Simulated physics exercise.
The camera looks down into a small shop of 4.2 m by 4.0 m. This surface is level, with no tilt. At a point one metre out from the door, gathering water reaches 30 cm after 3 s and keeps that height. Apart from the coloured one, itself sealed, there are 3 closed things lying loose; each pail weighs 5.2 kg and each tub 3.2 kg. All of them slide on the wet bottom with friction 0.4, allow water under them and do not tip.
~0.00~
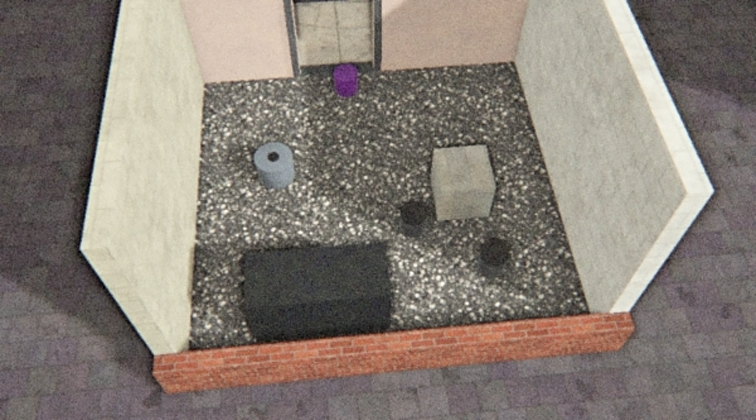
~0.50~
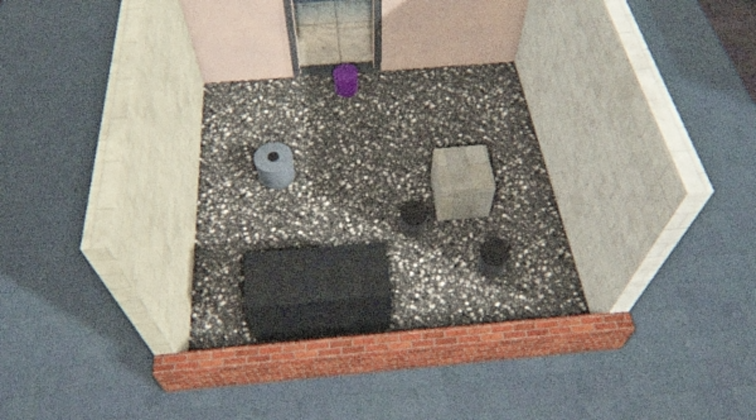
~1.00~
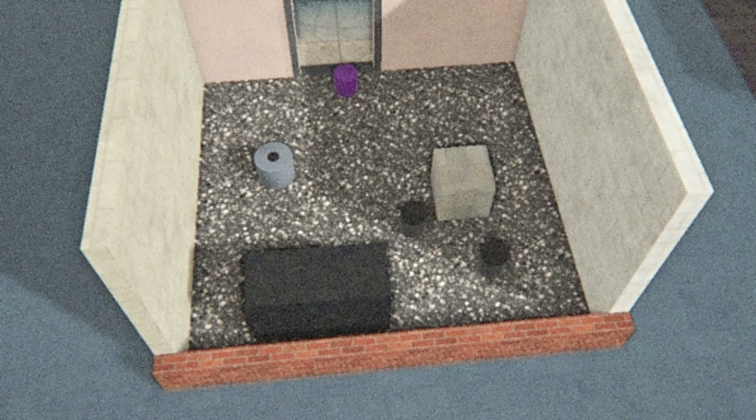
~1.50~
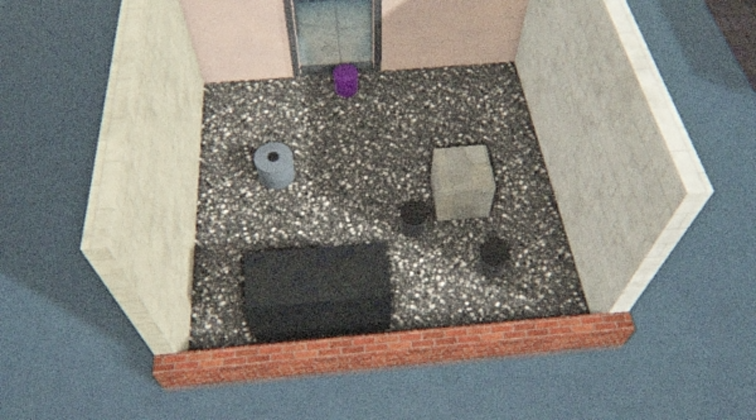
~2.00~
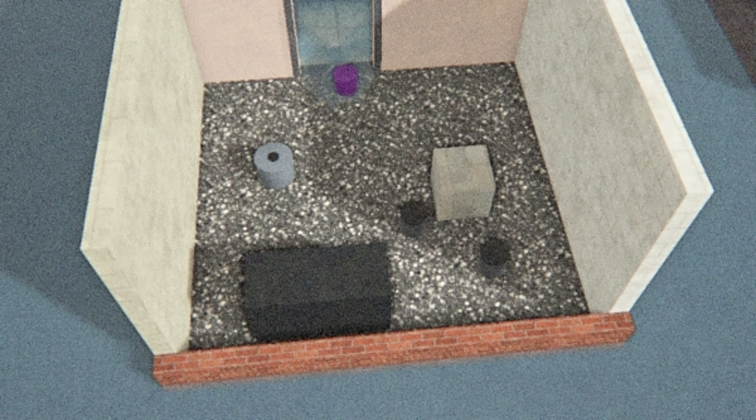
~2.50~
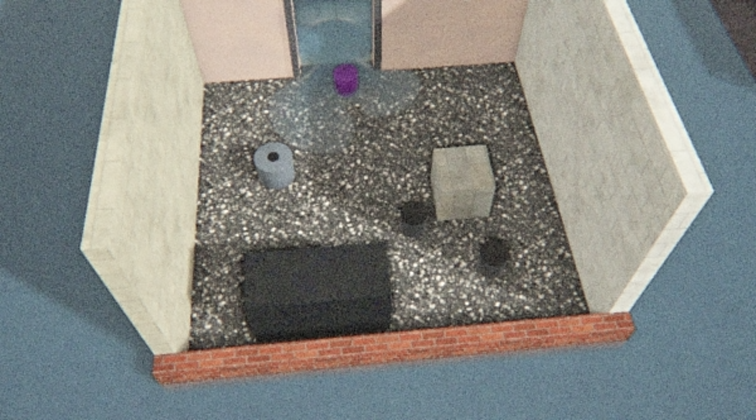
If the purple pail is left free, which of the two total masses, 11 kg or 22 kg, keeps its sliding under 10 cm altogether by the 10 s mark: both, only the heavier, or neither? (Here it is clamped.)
Neither does.
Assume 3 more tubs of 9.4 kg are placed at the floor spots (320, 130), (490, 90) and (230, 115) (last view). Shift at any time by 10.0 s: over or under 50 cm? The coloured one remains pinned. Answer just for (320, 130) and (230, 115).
Those two come out over the line and over the line, in that order.
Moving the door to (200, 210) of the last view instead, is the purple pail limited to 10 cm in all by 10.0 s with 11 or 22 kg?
Then only the larger load is enough.
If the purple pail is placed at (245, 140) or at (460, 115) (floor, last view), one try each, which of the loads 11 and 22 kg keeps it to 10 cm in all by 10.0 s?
For the first start the lighter one suffices; for the second the lighter one suffices.
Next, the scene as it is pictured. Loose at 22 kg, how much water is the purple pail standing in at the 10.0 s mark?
About 14 cm.
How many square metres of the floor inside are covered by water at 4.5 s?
At that time the wet patch spans about 12.0 m2.
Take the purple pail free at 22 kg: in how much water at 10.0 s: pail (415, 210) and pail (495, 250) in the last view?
I'd estimate 10 cm for the first and 13 cm for the second.
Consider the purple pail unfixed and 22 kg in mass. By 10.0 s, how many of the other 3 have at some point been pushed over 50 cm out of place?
I count 3 of them.
After 3.5 s the purple pail would be 103 cm from its start with 11 kg and 46 cm from its start with 22 kg; 9 cm of water round it then.
After 4.5 s the purple pail would be 181 cm from its start with 11 kg and 88 cm from its start with 22 kg; 8 cm of water round it then.
After 7.0 s the purple pail would be 231 cm from its start with 11 kg and 103 cm from its start with 22 kg; 8 cm of water round it then.
After 10.0 s the purple pail would be 307 cm from its start with 11 kg and 108 cm from its start with 22 kg; 14 cm of water round it then.
